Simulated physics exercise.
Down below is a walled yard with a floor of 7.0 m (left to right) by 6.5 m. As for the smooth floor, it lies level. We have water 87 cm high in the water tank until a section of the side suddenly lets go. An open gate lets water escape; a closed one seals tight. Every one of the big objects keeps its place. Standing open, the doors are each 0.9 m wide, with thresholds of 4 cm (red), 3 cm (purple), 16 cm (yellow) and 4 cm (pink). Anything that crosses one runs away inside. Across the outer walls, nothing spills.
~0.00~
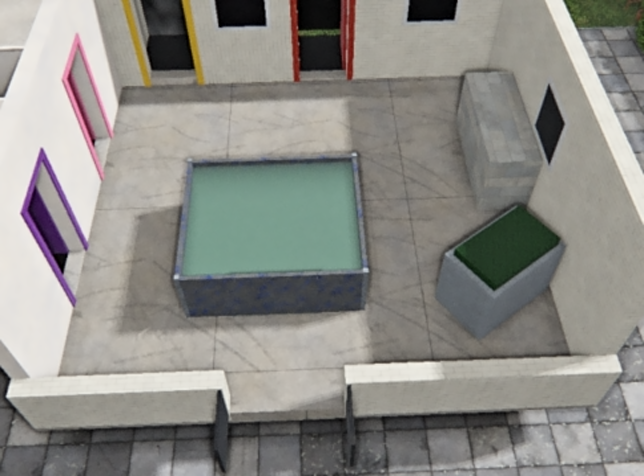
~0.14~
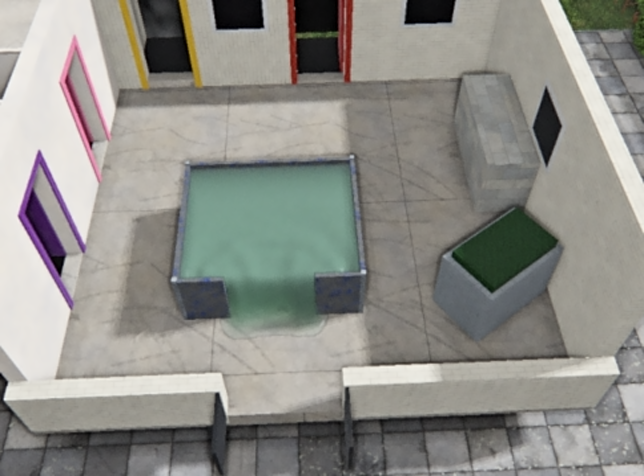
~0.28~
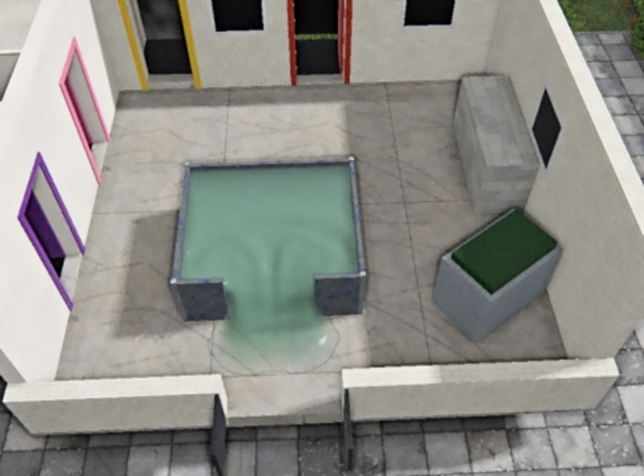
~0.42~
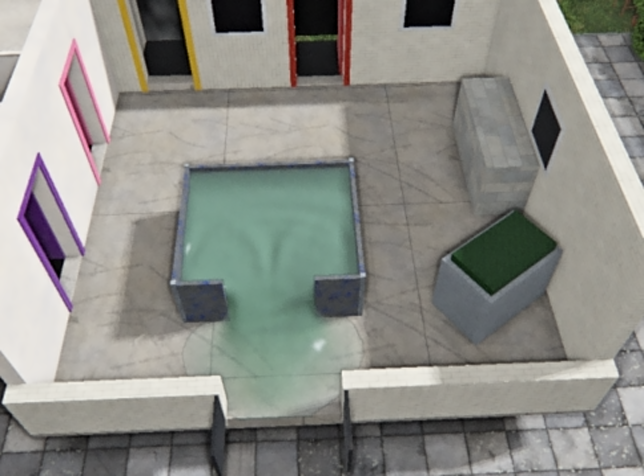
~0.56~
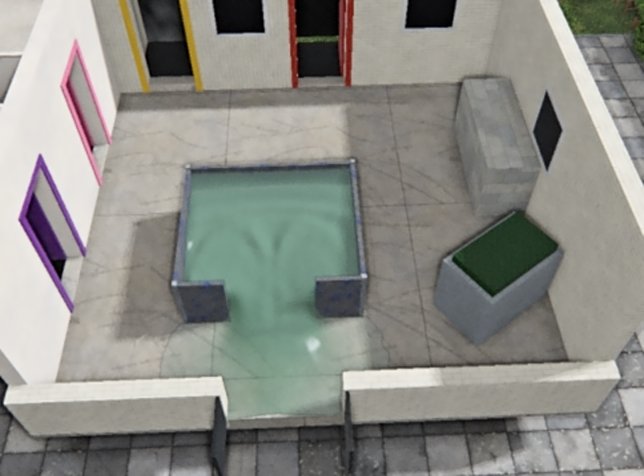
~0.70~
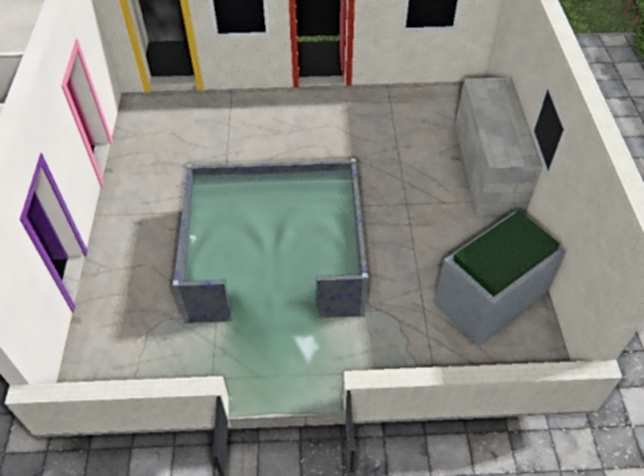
At first, green water sits still in a square tank inside a walled yard, beside a gray box with a green top. Then a gap opens in the tank's front wall and water pours out, spreading forward across the floor to the open doorway as the level in the tank drops slightly.
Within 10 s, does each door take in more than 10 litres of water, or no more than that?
In that time the red door takes in no more, the purple door takes in more, the yellow door takes in no more, the pink door takes in no more.
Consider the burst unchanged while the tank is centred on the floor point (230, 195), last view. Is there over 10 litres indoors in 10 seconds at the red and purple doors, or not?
Red: Within limit; purple: Too much.
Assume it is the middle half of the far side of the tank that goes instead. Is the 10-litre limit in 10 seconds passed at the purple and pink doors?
Purple: Exceeding the limit; pink: Exceeding the limit.
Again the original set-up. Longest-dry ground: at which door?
Red.
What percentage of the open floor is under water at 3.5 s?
Close to 40 in a hundred.
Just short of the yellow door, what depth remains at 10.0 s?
The depth there is around 5.5 cm.
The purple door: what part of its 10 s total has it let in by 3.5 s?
About 35 per cent.
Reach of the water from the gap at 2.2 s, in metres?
Distance: Approx. 4.2 m.
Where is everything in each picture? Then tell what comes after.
Still water, 87 cm deep, in the water tank at (272, 216), in the first picture.
The front is at (320, 323), 0.7 m from the gap at (272, 302); 0.4 m2 of floor is under water; 87 cm left at the back of the water tank, in the second picture.
The front is at (313, 363), 1.0 m from the gap at (272, 304); 1.2 m2 of floor is under water; 87 cm left at the back of the water tank, in the third picture.
The front is at a hidden place, 1.6 m from the gap at (272, 307); 2.8 m2 of floor is under water; 85 cm left at the back of the water tank, in the fourth picture.
The front is at a hidden place, 1.8 m from the gap at (273, 308); 3.8 m2 of floor is under water; 78 cm left at the back of the water tank, in the fifth picture.
Water pours out at (274, 306) and has run 2.2 m, to a hidden place; typically 9 cm deep outside, 72 cm at the water tank's back, in the sixth picture.
After 1.4 s water covers 15 % of the floor and is deepest (46 cm) near (271, 329); red door not reached, purple door not reached, yellow door not reached, pink door not reached.
After 2.2 s water covers 25 % of the floor and is deepest (35 cm) near (216, 402); red door not reached, purple door 5 cm at the sill, 0 L in, yellow door not reached, pink door not reached.
After 3.5 s water covers 40 % of the floor and is deepest (28 cm) near (271, 329); red door not reached, purple door 6 cm at the sill, 6 L in, yellow door not reached, pink door 2 cm at the sill, 0 L in.
After 6.0 s water covers 60 % of the floor and is deepest (17 cm) near (271, 329); red door not reached, purple door 4 cm at the sill, 16 L in, yellow door 7 cm at the sill, 0 L in, pink door 3 cm at the sill, 0 L in.
After 10.0 s water covers 85 % of the floor and is deepest (9 cm) near (271, 329); red door 3 cm at the sill, 0 L in, purple door 3 cm at the sill, 19 L in, yellow door 5 cm at the sill, 0 L in, pink door 4 cm at the sill, 0 L in.
